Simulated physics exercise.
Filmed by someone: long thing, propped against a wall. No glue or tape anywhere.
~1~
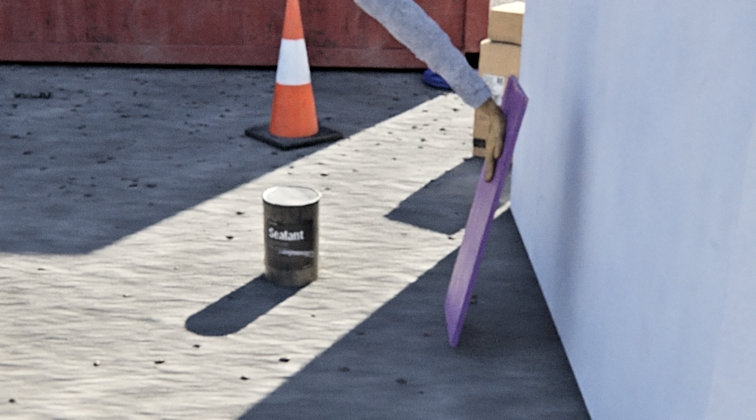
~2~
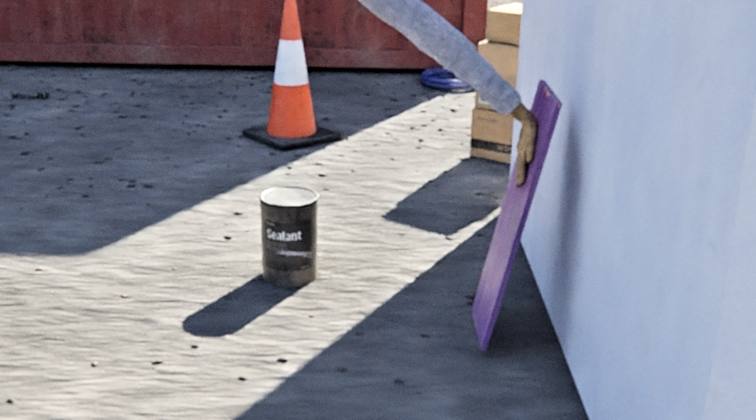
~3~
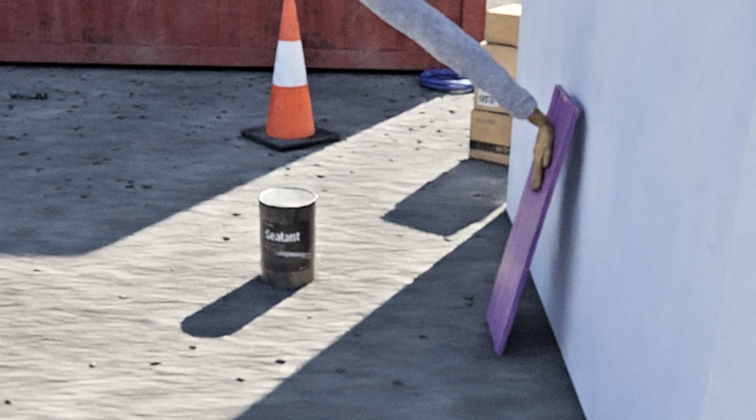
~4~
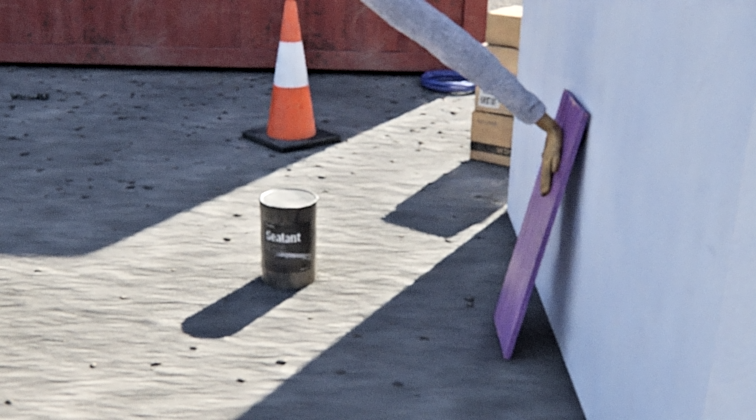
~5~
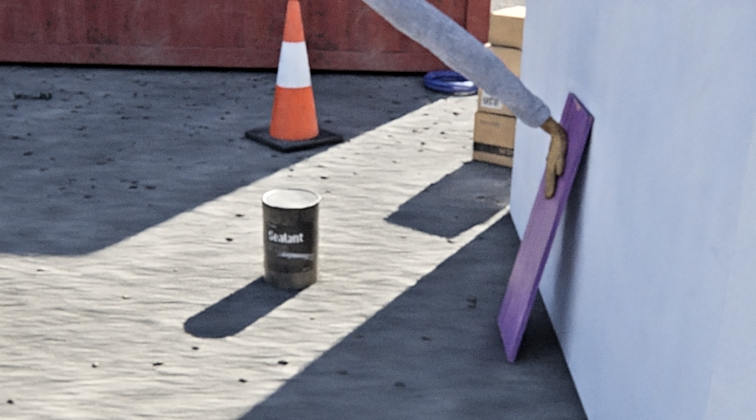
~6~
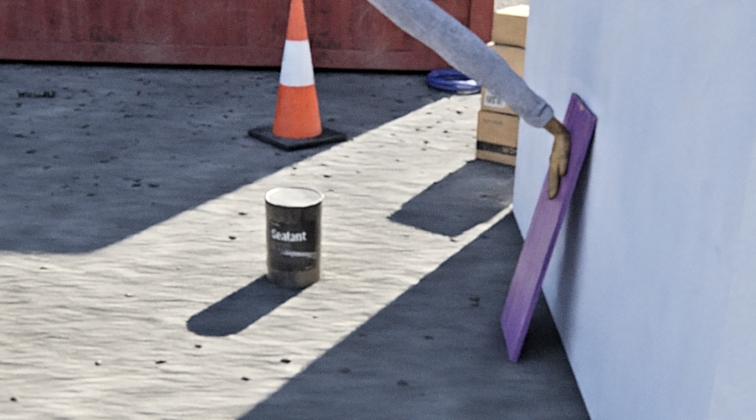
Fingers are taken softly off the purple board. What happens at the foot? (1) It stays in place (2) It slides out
Option 1: It stays in place.
Then, 0.30 s later than the last frame, all is still.
Then, 0.70 s later than the last frame, purple board resting near (544, 228).
When it is over, both as before. End places, in pixels of the last picture, purple board near (544, 228). The board remains leaning.
